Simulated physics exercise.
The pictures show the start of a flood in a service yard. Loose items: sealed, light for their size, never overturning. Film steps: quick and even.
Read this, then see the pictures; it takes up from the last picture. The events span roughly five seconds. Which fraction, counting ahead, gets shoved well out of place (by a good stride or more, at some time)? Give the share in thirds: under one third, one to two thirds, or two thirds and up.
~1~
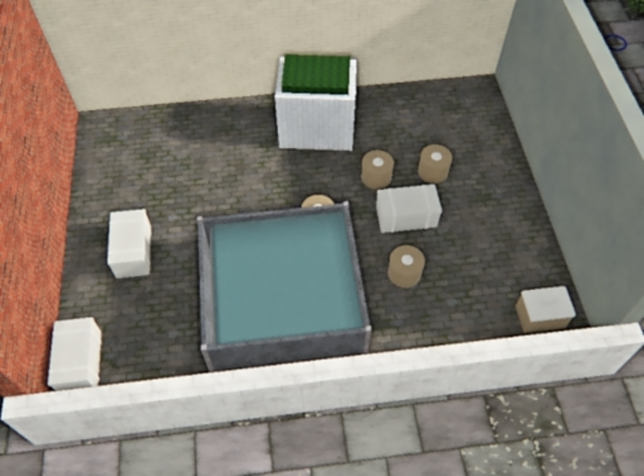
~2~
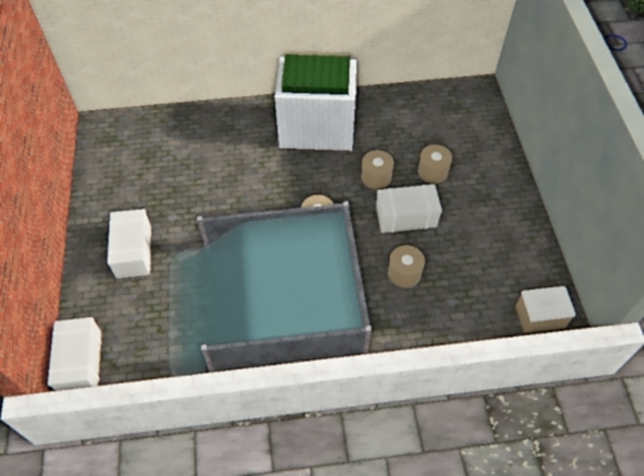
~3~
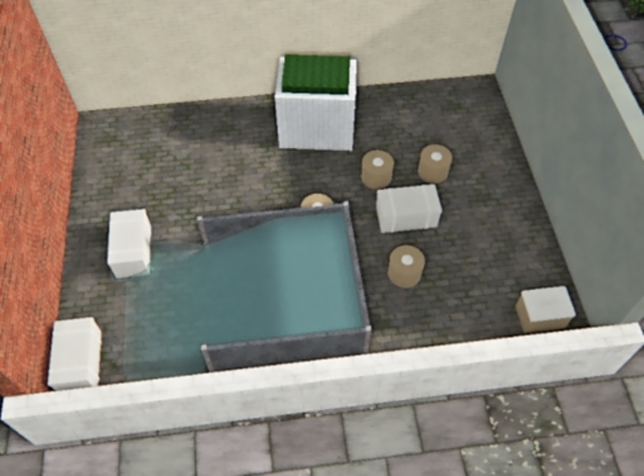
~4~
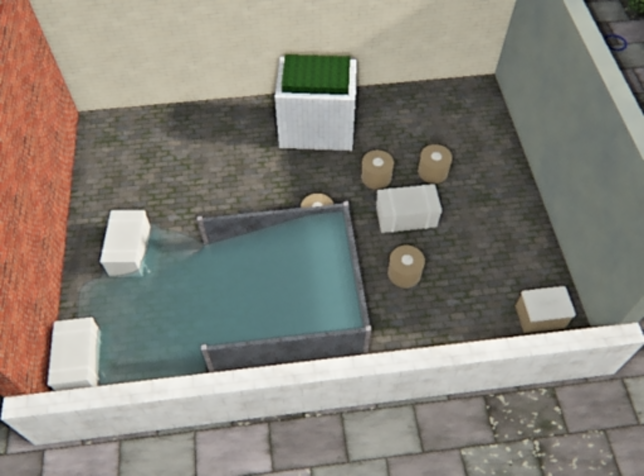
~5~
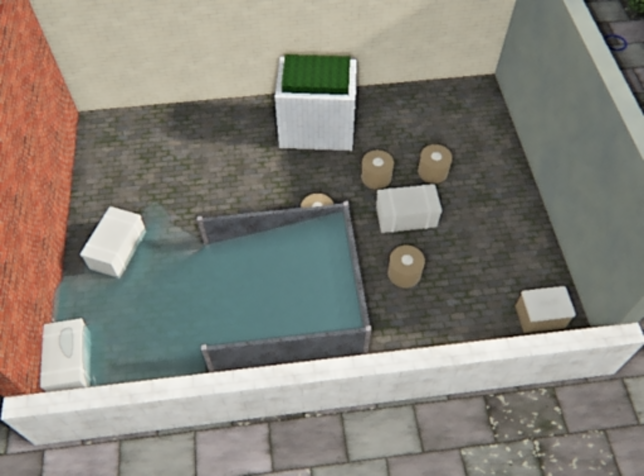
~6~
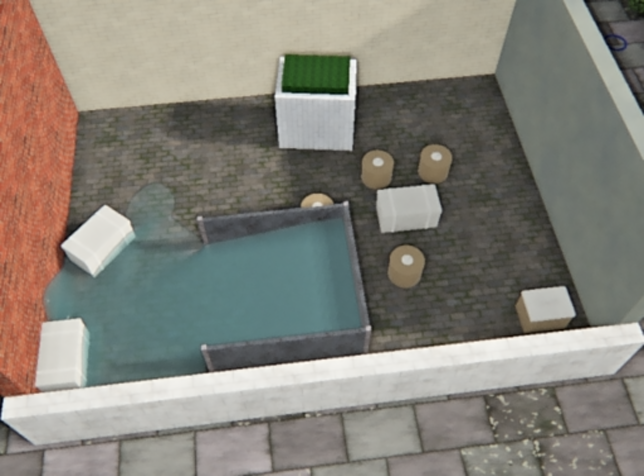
Counting the far movers, it's low - under a third.
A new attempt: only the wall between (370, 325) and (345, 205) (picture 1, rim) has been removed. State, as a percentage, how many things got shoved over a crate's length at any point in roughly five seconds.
It comes to roughly 60 %.
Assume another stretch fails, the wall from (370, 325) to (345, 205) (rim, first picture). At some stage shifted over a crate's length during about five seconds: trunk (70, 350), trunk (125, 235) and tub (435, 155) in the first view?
In turn: Stayed short, stayed short, cleared that distance.
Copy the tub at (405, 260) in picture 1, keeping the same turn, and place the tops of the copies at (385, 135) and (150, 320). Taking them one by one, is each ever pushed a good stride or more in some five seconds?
Result, in sequence - short of that distance / displaced that far.
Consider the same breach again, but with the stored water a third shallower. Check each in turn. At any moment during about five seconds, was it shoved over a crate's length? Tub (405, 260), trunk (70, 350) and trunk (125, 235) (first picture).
The first came up short, the next did it, and the last did it.
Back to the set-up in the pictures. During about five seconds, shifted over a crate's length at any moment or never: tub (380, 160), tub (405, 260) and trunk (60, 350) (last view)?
In sequence: Fell short, fell short, covered the distance.
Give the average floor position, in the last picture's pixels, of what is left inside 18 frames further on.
It comes out somewhere near (348, 221).
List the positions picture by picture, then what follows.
The first frame shows a trunk at (127, 236), on the bottom; a trunk at (71, 350) rests on the ground; 0 of 8 have shifted.
The second frame shows a trunk at (127, 236) rests on the ground; a trunk at (71, 350), on the bottom; 0 of 8 have shifted.
The third frame shows a trunk at (127, 236) rests on the ground; a trunk at (71, 350), on the bottom; 1 of 8 have shifted.
The fourth frame shows a trunk at (123, 236), on the bottom, close to its start; a trunk at (71, 350), on the bottom; 1 of 8 have shifted.
The fifth frame shows a trunk at (111, 235), on the bottom, close to its start; a trunk at (62, 352), on the bottom, close to its start; 3 of 8 have shifted.
The sixth frame shows a trunk at (95, 233) rests on the ground, a stride from its start; a trunk at (58, 351), on the bottom, close to its start; 3 of 8 have shifted.
A moment on, 1 of 8 are well off their spots; 1 afloat.
Next, 1 of 8 are well off their spots; 2 afloat.
Later, 2 of 8 are well off their spots; 2 afloat.
In the end, 2 of 8 are well off their spots, and 2 have been at some point; 2 afloat.
